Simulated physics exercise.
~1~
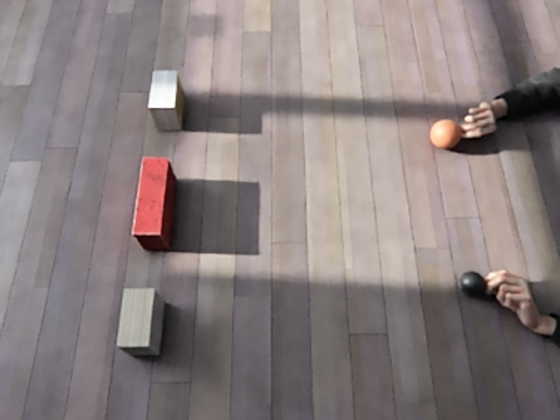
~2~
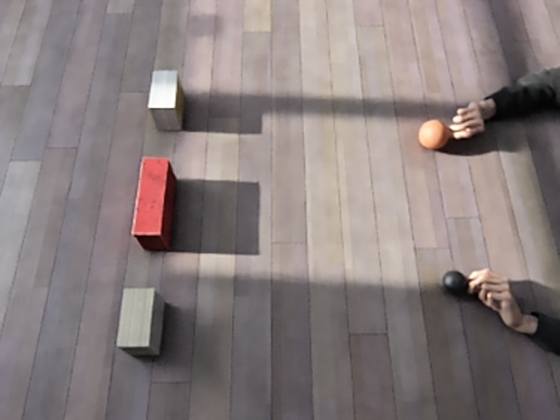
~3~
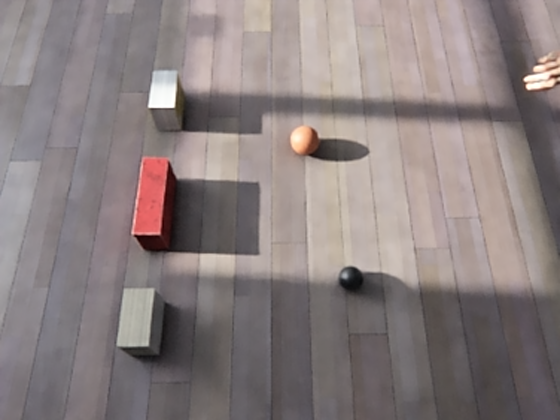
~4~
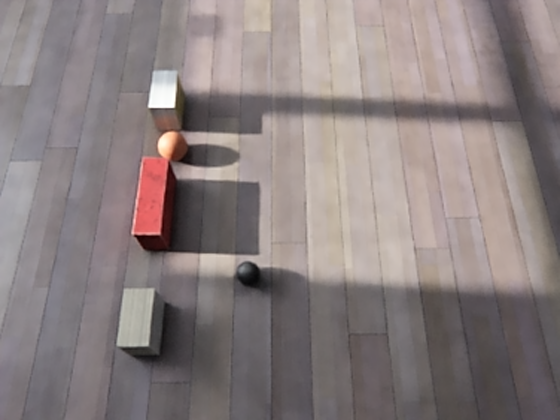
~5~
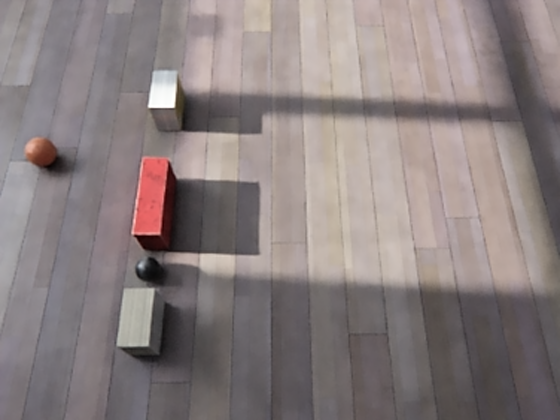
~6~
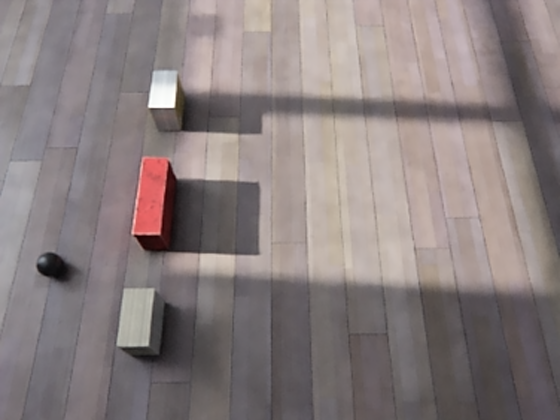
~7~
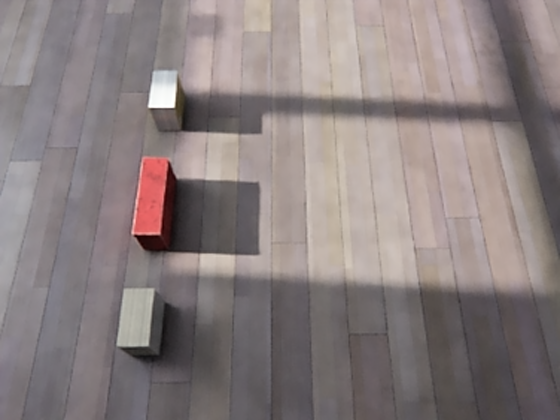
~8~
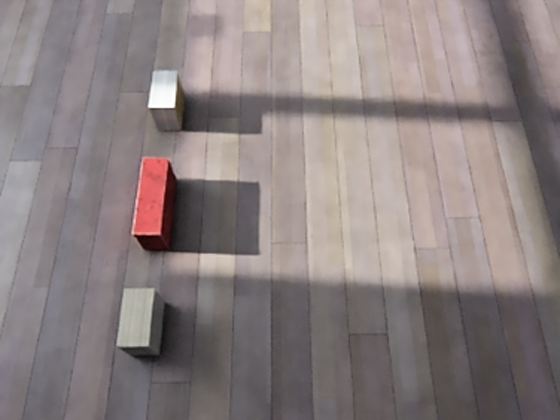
Two hands released an orange ball and a black ball, which rolled left across a wooden floor toward three blocks. The orange one passed through the upper gap, then the black one through the lower gap, and both rolled out of view.
